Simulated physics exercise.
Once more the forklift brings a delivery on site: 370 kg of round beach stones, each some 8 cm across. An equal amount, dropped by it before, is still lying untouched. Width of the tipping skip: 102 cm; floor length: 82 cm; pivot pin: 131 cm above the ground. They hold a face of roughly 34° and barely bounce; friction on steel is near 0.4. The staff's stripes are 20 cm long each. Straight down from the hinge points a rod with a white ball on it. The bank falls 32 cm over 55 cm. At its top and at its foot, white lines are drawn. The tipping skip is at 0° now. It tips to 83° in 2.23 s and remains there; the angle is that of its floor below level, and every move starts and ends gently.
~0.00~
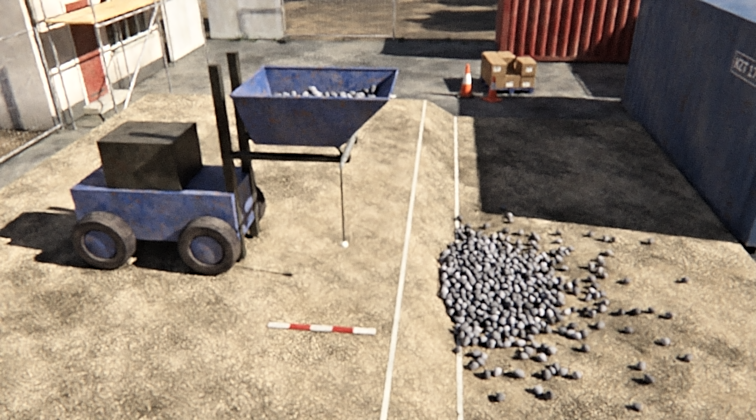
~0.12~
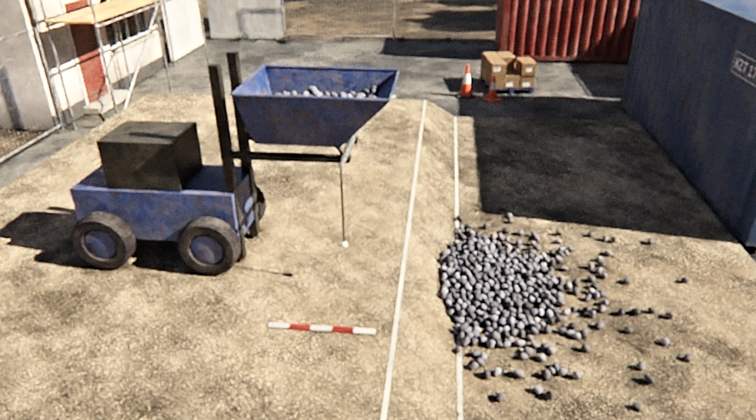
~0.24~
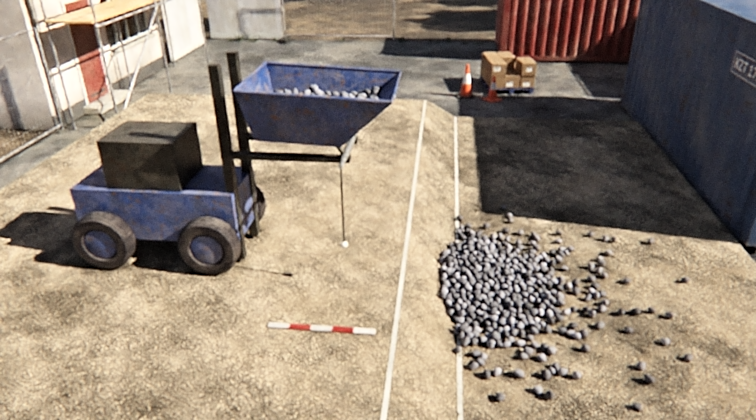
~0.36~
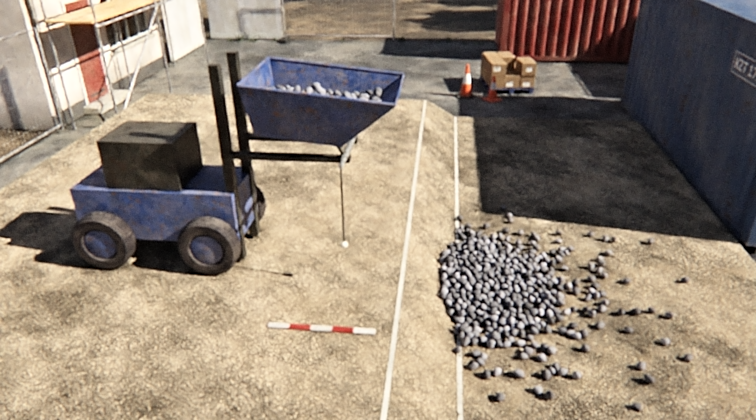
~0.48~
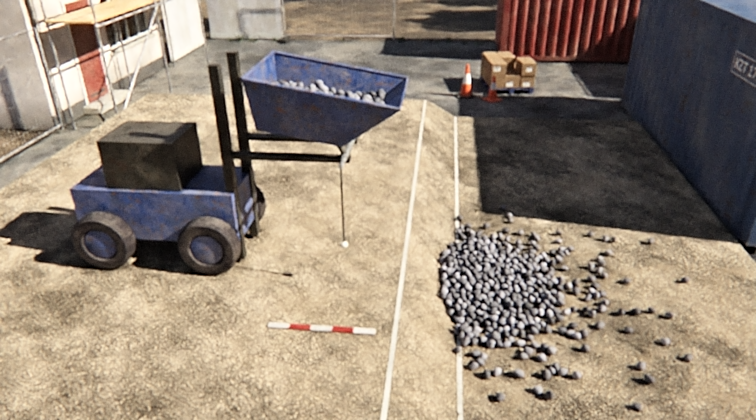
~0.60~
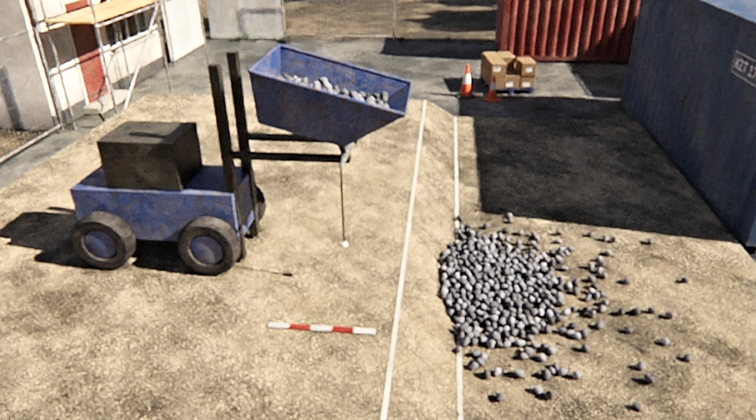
A blue skip loaded with grey stones, raised on a small blue forklift, tilts gradually down to the right, slowly at first, while the forklift stays still and a scattered pile of similar stones lies undisturbed on the ground.
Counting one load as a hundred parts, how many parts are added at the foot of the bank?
About 90 parts.
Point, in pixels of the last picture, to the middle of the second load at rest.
They come to rest centred about (498, 276).
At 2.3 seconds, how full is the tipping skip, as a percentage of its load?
Still inside: Some 10 %.
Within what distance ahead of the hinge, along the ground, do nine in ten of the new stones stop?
Ahead of it by roughly 220 cm.
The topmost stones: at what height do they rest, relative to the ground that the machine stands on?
Roughly 2 cm below that level.
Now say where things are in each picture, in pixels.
In the first frame, the tipping skip is at 0°, its lip at (389, 100); the top of the load is at (354, 95). The earlier load is highest near (462, 271), 15 cm below ground level, 9 % on the top or the slope, 90 % at the foot of the bank.
In the second frame, the tipping skip is at 1°, its lip at (389, 101); the top of the load is at (354, 95); the stones move at 0.1 m/s on average.
In the third frame, the tipping skip is at 3°, its lip at (392, 102); the top of the load is at (316, 96); the stones move at 0.2 m/s on average.
In the fourth frame, lip at (396, 105), floor tilted 6°, highest stones at (298, 92); the stones move at 0.3 m/s on average.
In the fifth frame, lip at (400, 110), floor tilted 10°, highest stones at (290, 88); the stones move at 0.3 m/s on average.
In the sixth frame, the tipping skip is at 15°, its lip at (405, 115); the top of the load is at (291, 82); the stones move at 0.4 m/s on average.
After 1.7 s the floor is at 70°; in per cent of one load, 97 in the tipping skip, 12 on the top or the slope, 90 at the foot of the bank; the foremost stones are at (655, 292).
After 2.3 s the floor is at 83°; in per cent of one load, 8 in the tipping skip, 34 on the top or the slope, 156 at the foot of the bank; the foremost stones are at (655, 292).
After 2.7 s the floor is at 83°; in per cent of one load, 0 in the tipping skip, 22 on the top or the slope, 176 at the foot of the bank; the foremost stones are at (655, 292).
After 5.2 s the floor is at 83°; in per cent of one load, 0 in the tipping skip, 19 on the top or the slope, 180 at the foot of the bank; the foremost stones are at (677, 312). Net gain at the foot of the bank, 90.
